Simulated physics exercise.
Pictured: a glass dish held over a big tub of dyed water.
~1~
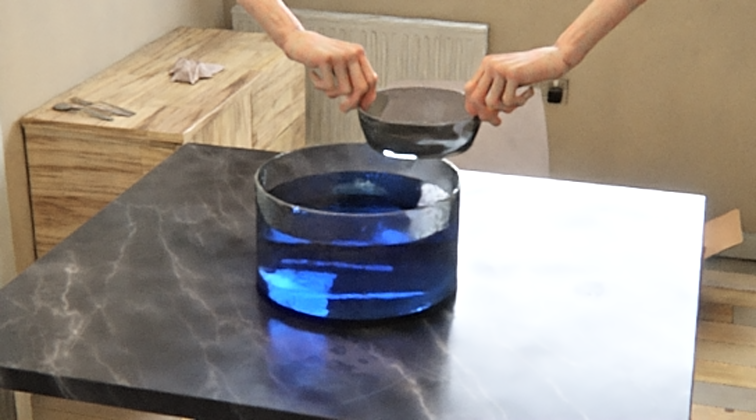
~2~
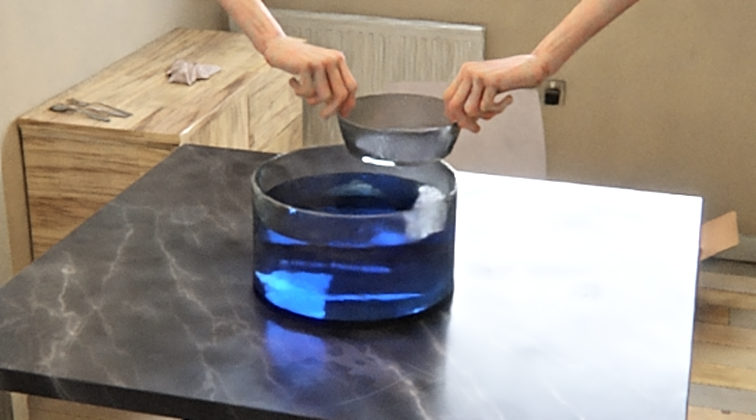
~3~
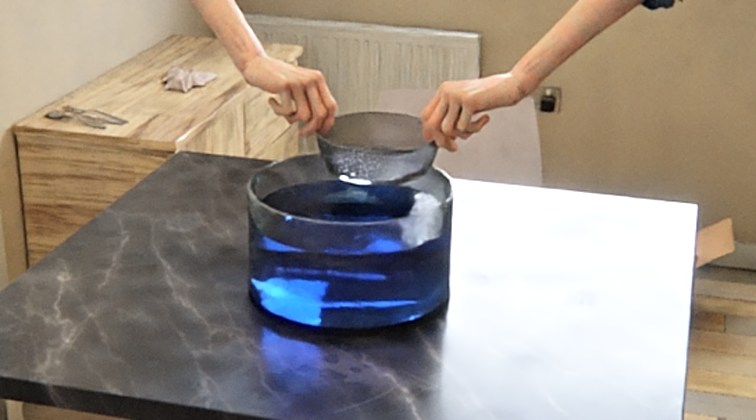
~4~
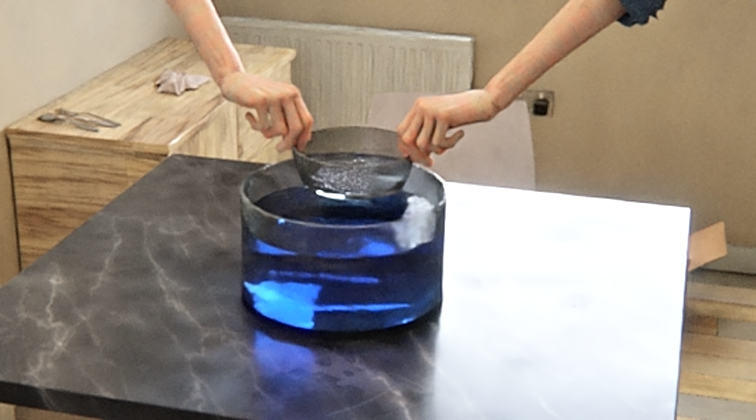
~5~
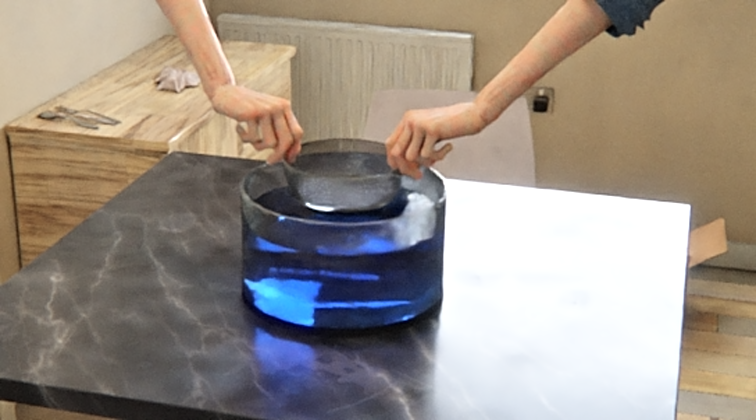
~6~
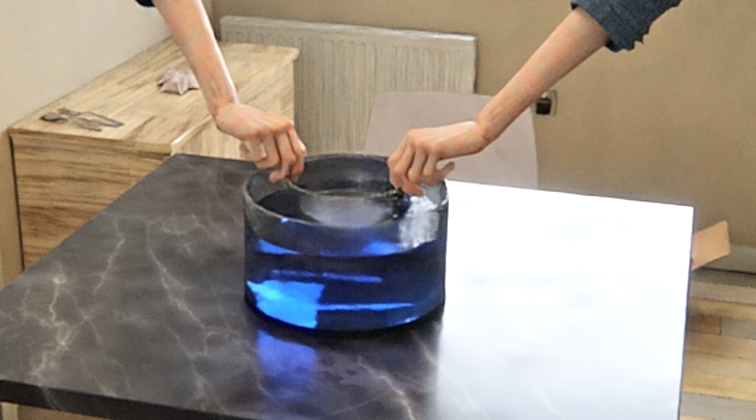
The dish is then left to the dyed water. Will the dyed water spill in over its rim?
No.
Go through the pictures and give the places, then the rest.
The first frame shows dish (420, 121) empty; above the big tub.
The second frame shows dish (400, 128) empty; coming down.
The third frame shows dish (378, 147) empty; lower.
The fourth frame shows dish (355, 161) empty; lower still.
The fifth frame shows dish (344, 173) empty; close to the surface.
The sixth frame shows dish (347, 192) empty; just over the surface.
Soon after, the dish dips into the dyed water.
Later, it bobs and steadies.
In the end, the dish floats with most of its side showing.
